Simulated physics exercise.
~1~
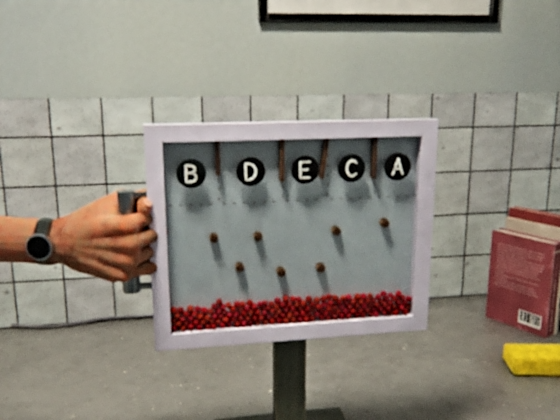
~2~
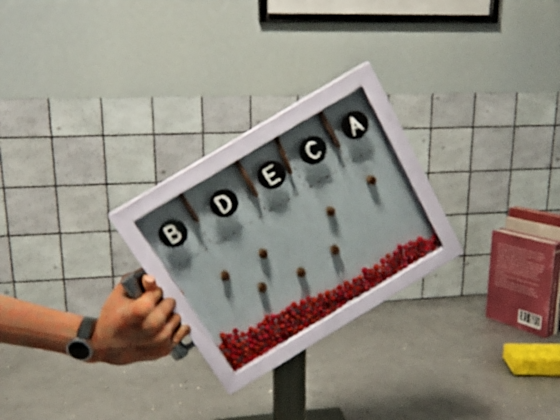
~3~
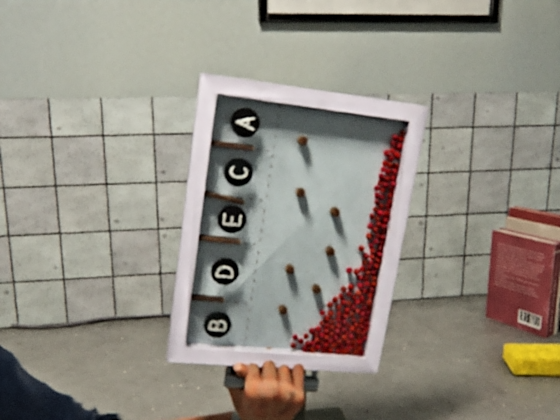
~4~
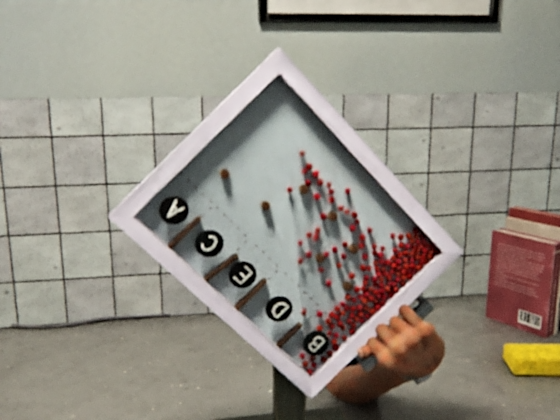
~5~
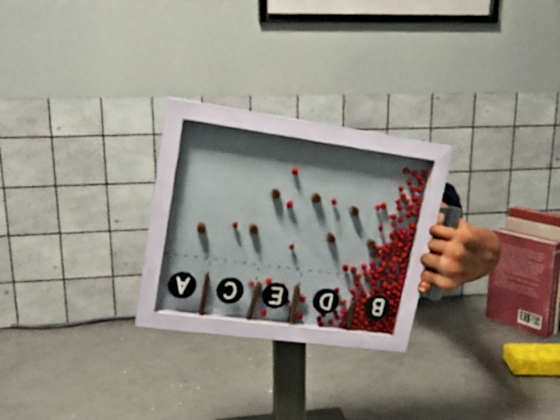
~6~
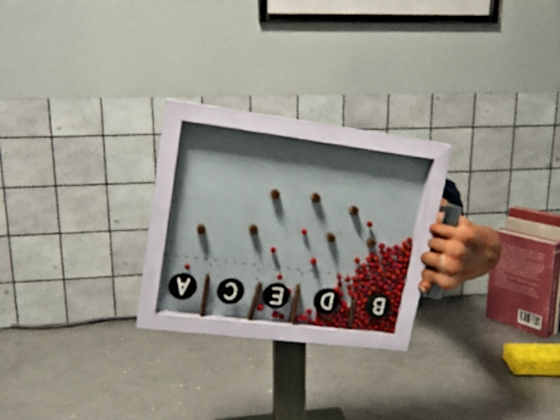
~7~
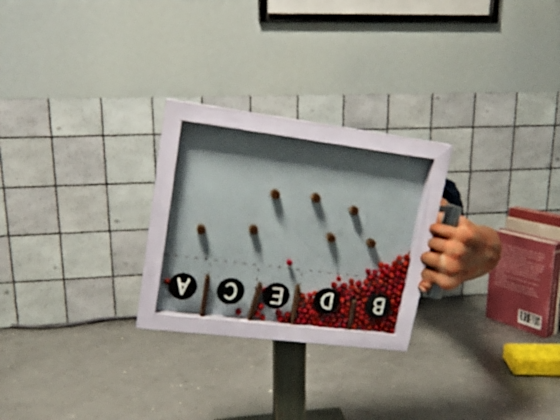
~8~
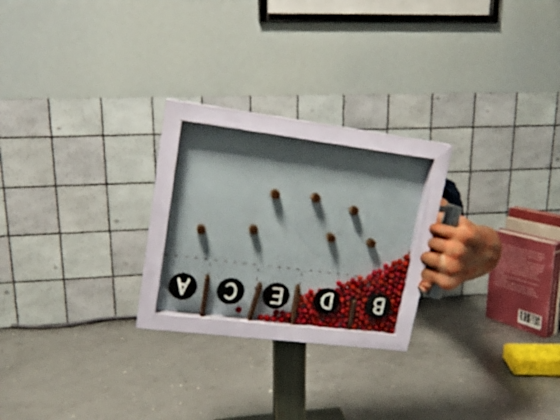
A hand turns a framed case nearly upside down, and red beads settle mostly around B and D.
